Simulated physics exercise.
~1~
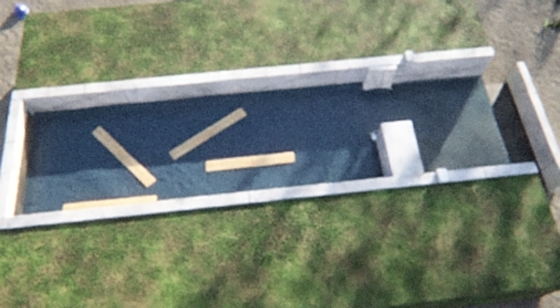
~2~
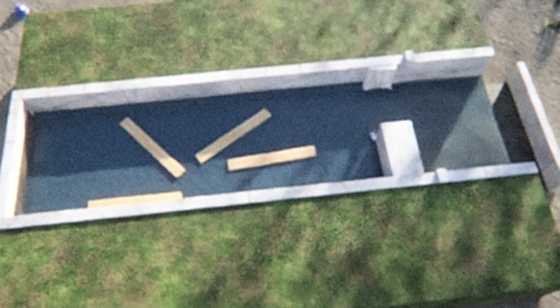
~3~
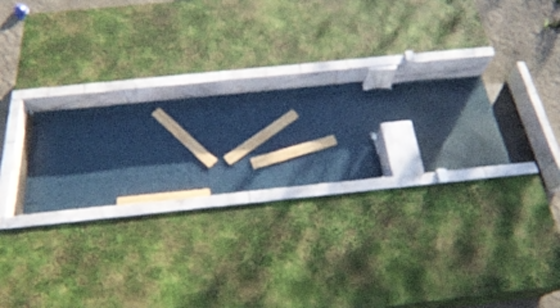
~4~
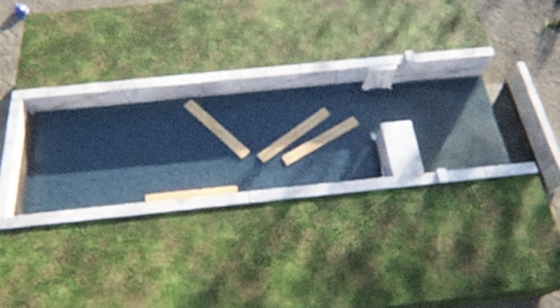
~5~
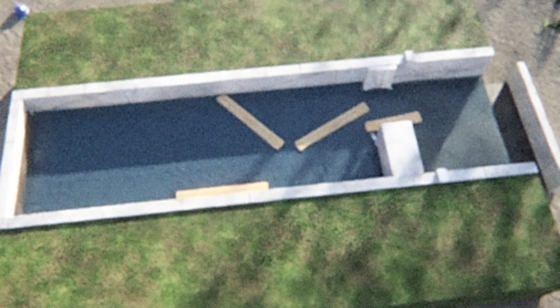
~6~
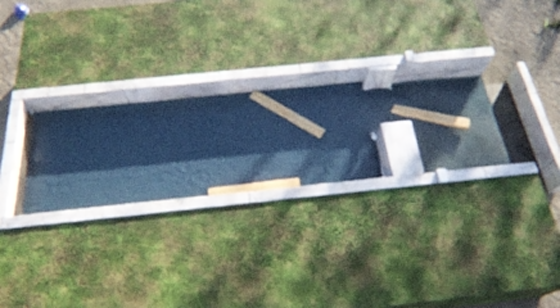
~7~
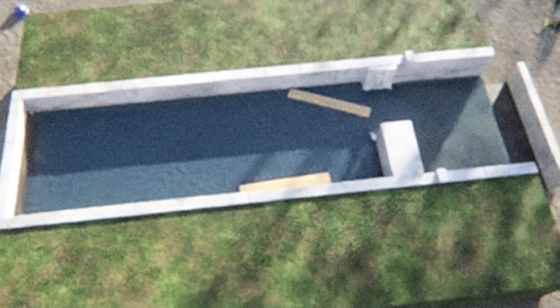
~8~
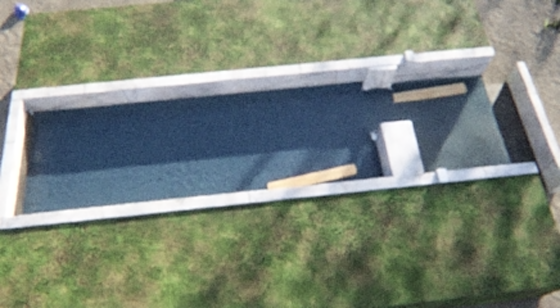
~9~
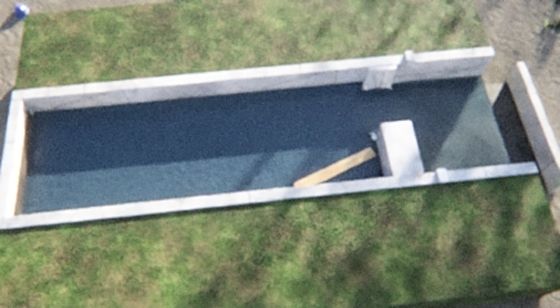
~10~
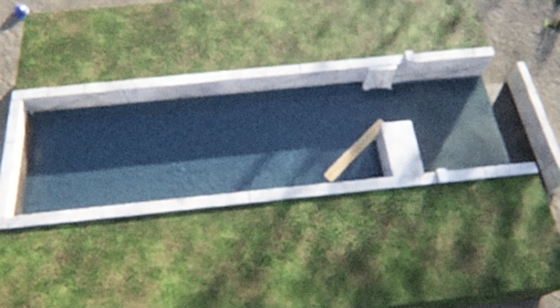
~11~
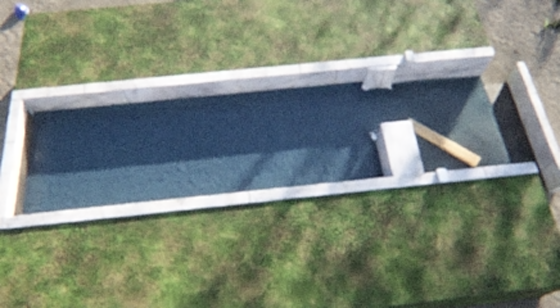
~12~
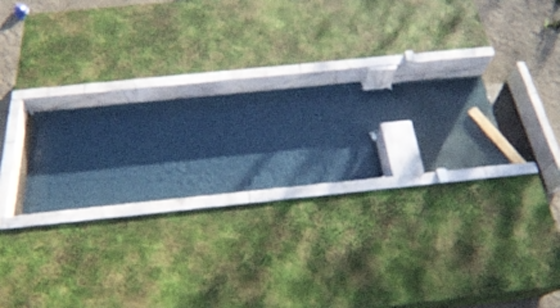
Four pale wooden planks float on dark blue water in a long channel with white walls, set in patchy grass and seen from above at a slant. They drift steadily right toward a narrow gap between a white block by the near wall and a small white piece at the far wall. The plank leading the group slips through first and disappears at the right end, followed by the second and then the third, which turns as it goes. The last slides along the near wall, swings against the block, rounds it, and finally lies slanted near the right end.
